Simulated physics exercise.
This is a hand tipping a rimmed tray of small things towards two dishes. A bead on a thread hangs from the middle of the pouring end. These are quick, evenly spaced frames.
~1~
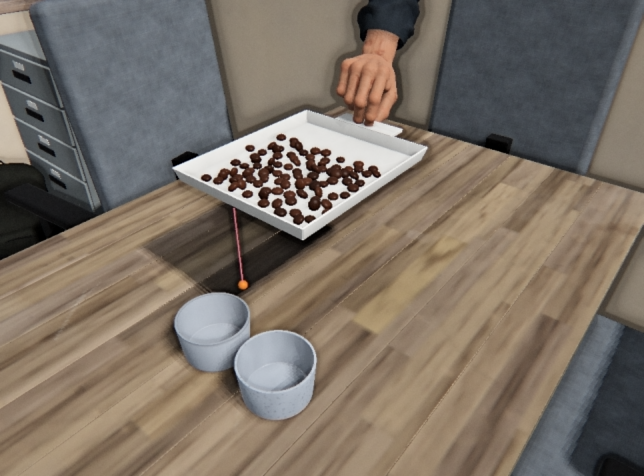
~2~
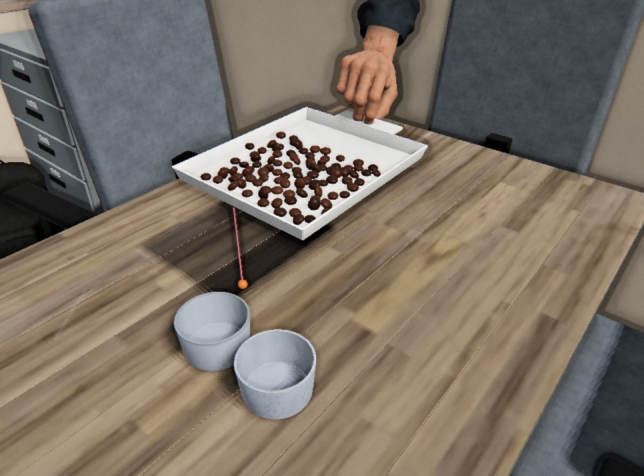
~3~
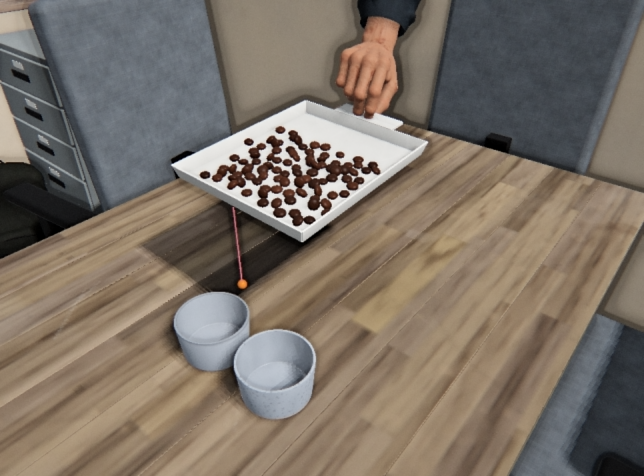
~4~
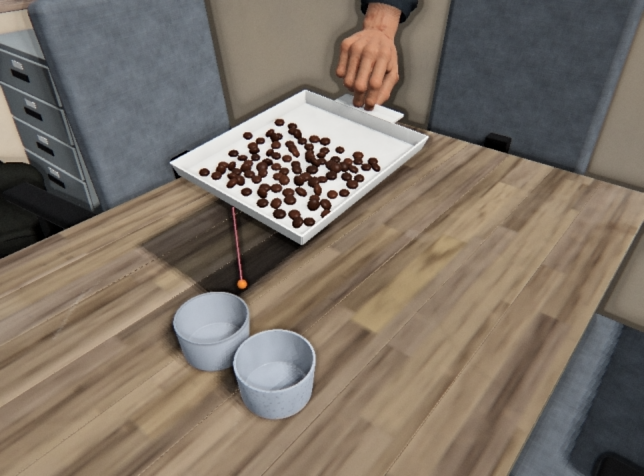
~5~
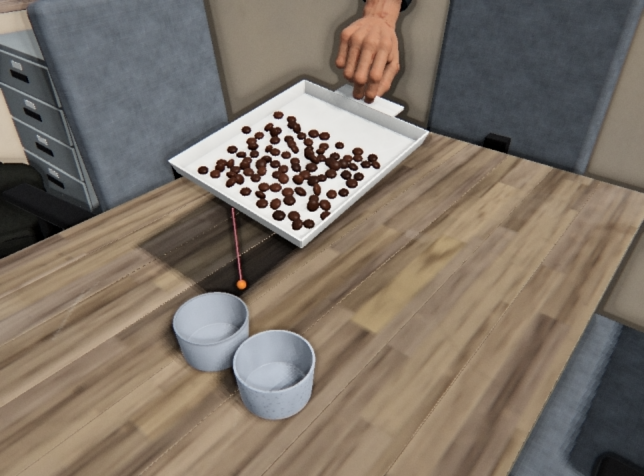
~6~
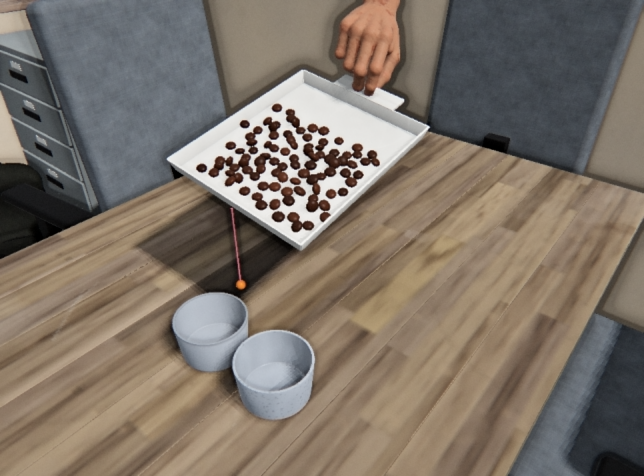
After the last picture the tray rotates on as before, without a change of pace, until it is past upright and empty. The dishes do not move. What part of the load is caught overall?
In the dishes lies under half of it.
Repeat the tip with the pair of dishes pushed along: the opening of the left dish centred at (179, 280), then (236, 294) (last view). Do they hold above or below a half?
The first try: Less than half. The second: The larger part.
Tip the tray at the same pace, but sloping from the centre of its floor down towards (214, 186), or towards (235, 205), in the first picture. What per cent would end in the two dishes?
About 10 and 60 per cent.
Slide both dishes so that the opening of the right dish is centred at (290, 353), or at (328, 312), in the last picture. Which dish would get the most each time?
In turn: The right dish; the dish on the right.
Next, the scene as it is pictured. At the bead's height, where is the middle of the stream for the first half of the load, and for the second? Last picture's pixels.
Early half (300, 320), late half (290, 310).
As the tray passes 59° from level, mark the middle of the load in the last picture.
Near (285, 201).
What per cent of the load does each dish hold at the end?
About: Left dish 0, right dish 10 per cent.
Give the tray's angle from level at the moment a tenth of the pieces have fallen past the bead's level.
Around 75° of tilt.
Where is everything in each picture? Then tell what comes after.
The first frame shows corners of the pouring end at (179, 168) and (302, 225), level; middle of the load at (298, 176), flat chocolate drops; left dish at (186, 351); right dish at (248, 398); bead on its thread at (243, 285).
The second frame shows corners of the pouring end at (179, 166) and (302, 225), level; middle of the load at (298, 175).
The third frame shows corners of the pouring end at (178, 165) and (302, 228), tipped barely, lowest at the right corner; middle of the load at (297, 173).
The fourth frame shows corners of the pouring end at (176, 162) and (302, 232), tipped a little, lowest at the right corner; middle of the load at (297, 170).
The fifth frame shows corners of the pouring end at (175, 160) and (301, 236), tipped a little, lowest at the right corner; middle of the load at (296, 168).
The sixth frame shows corners of the pouring end at (173, 158) and (300, 239), tipped clearly, lowest at the right corner; middle of the load at (295, 165); left dish at (184, 351); right dish at (247, 398).
Soon, tray tipped steeply; nearly all on the tray; a stray few in the air.
A while on, tray tipped right over; a small part on the tray; a small part in the right dish; most outside both; a small part in the air.
Towards the end, tray tipped past a quarter turn; a small part in the right dish; nearly all outside both.
Finally, tray tipped past a quarter turn; a small part in the right dish; none in the left dish; nearly all outside both.
